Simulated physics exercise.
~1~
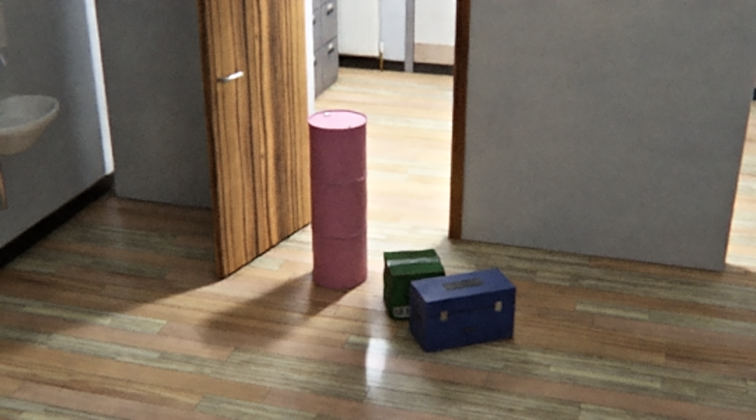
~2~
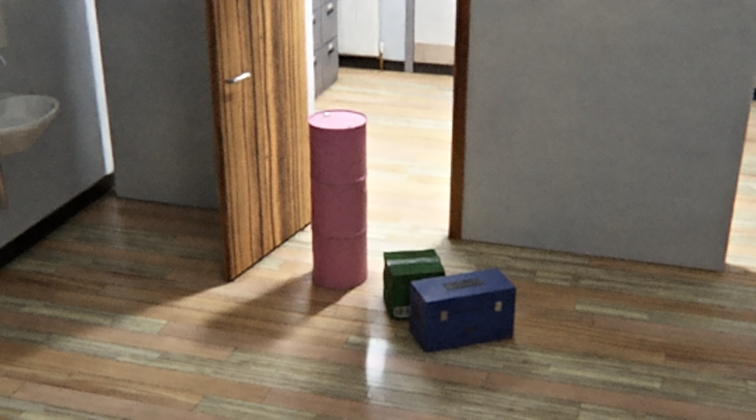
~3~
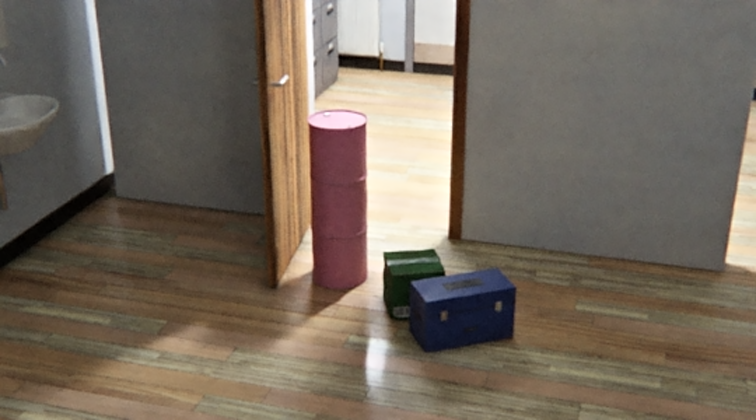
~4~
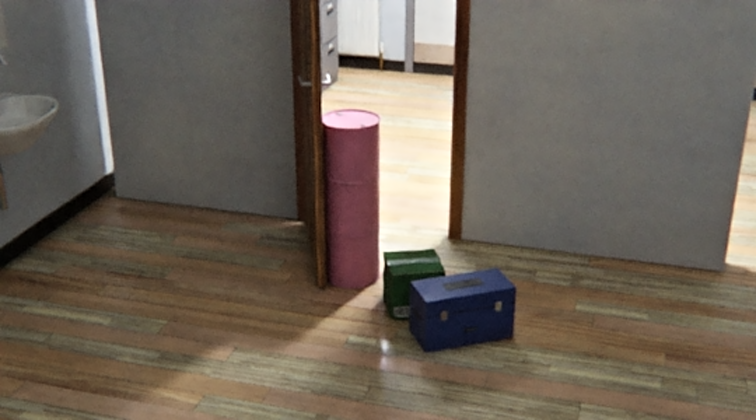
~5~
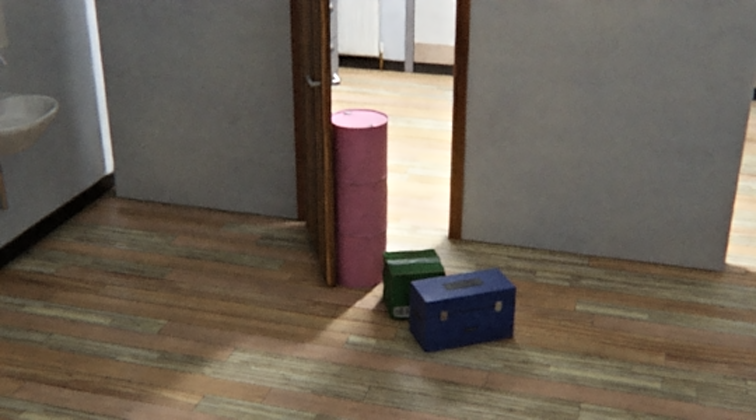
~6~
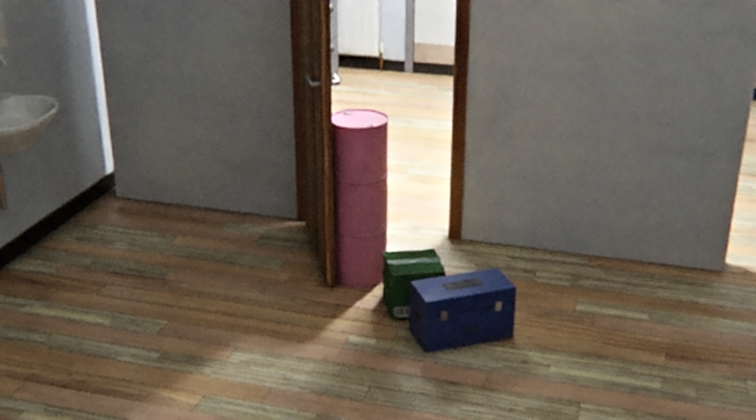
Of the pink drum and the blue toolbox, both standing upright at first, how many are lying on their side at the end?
None of them are. The pink drum has shifted a little to the right but still stands upright, and the blue toolbox is upright where it was.
